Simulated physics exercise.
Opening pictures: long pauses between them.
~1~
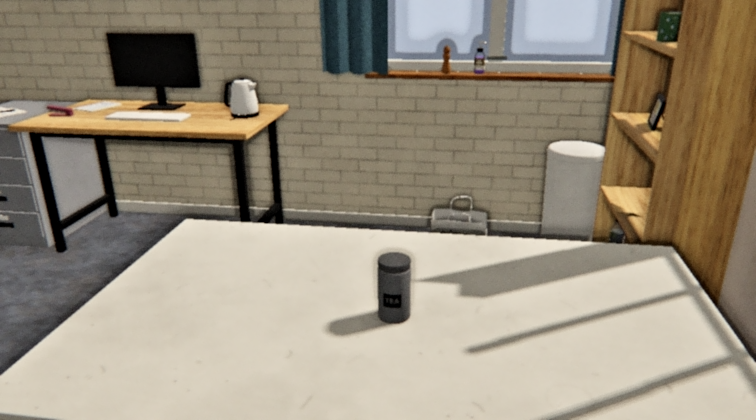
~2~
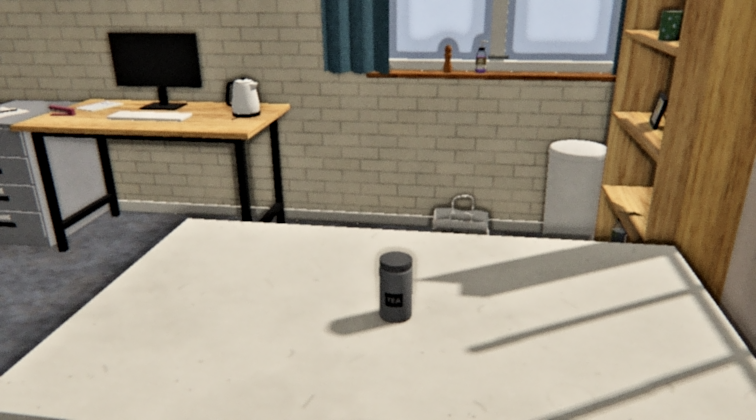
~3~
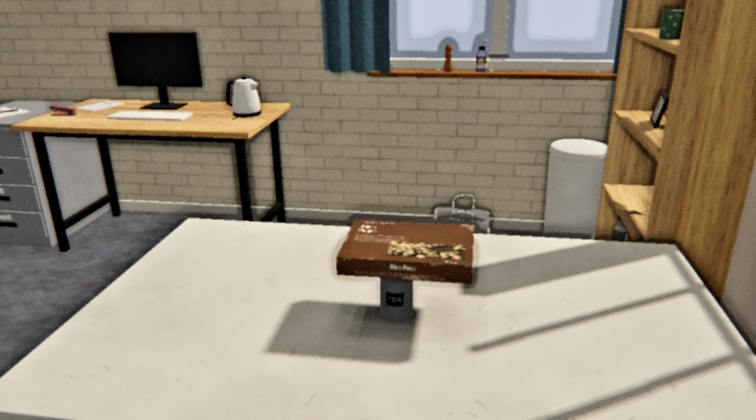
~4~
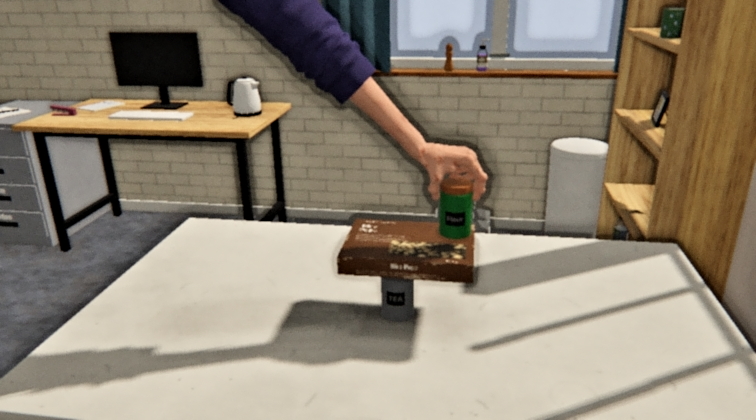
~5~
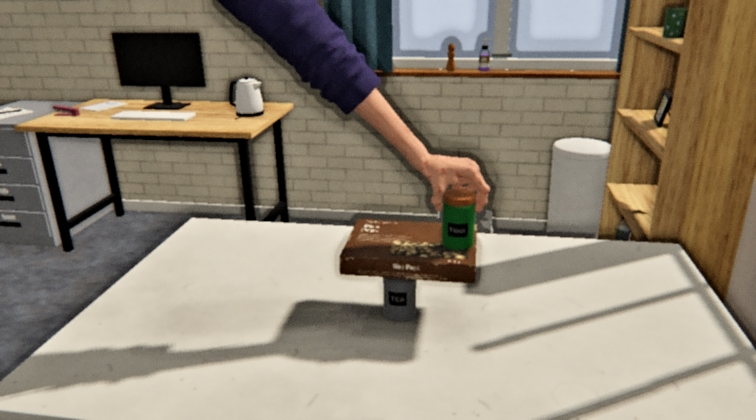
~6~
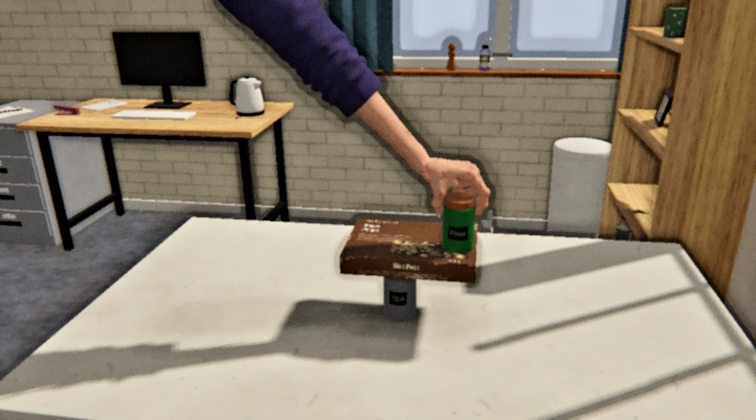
A brown box appears on top of a small grey jar that stands alone on a white table. Then a hand in a purple sleeve reaches in from the upper left, lowers a green jar onto the box's right side, and keeps hold of it there.
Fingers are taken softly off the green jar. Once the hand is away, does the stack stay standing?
I'd say it doesn't stand firm, sadly.
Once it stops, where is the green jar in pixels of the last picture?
Roughly at pixel (537, 328).
Then, 0.40 s later than the last frame, green jar now fallen; brown packet tilted by 61°.
Then, 0.90 s later than the last frame, brown packet now fallen; grey jar moved about its own width.
When it is over, fallen, green jar and brown packet; moved from the start, grey jar. End places, in pixels of the last picture, green jar near (537, 328). The stack loses its balance.
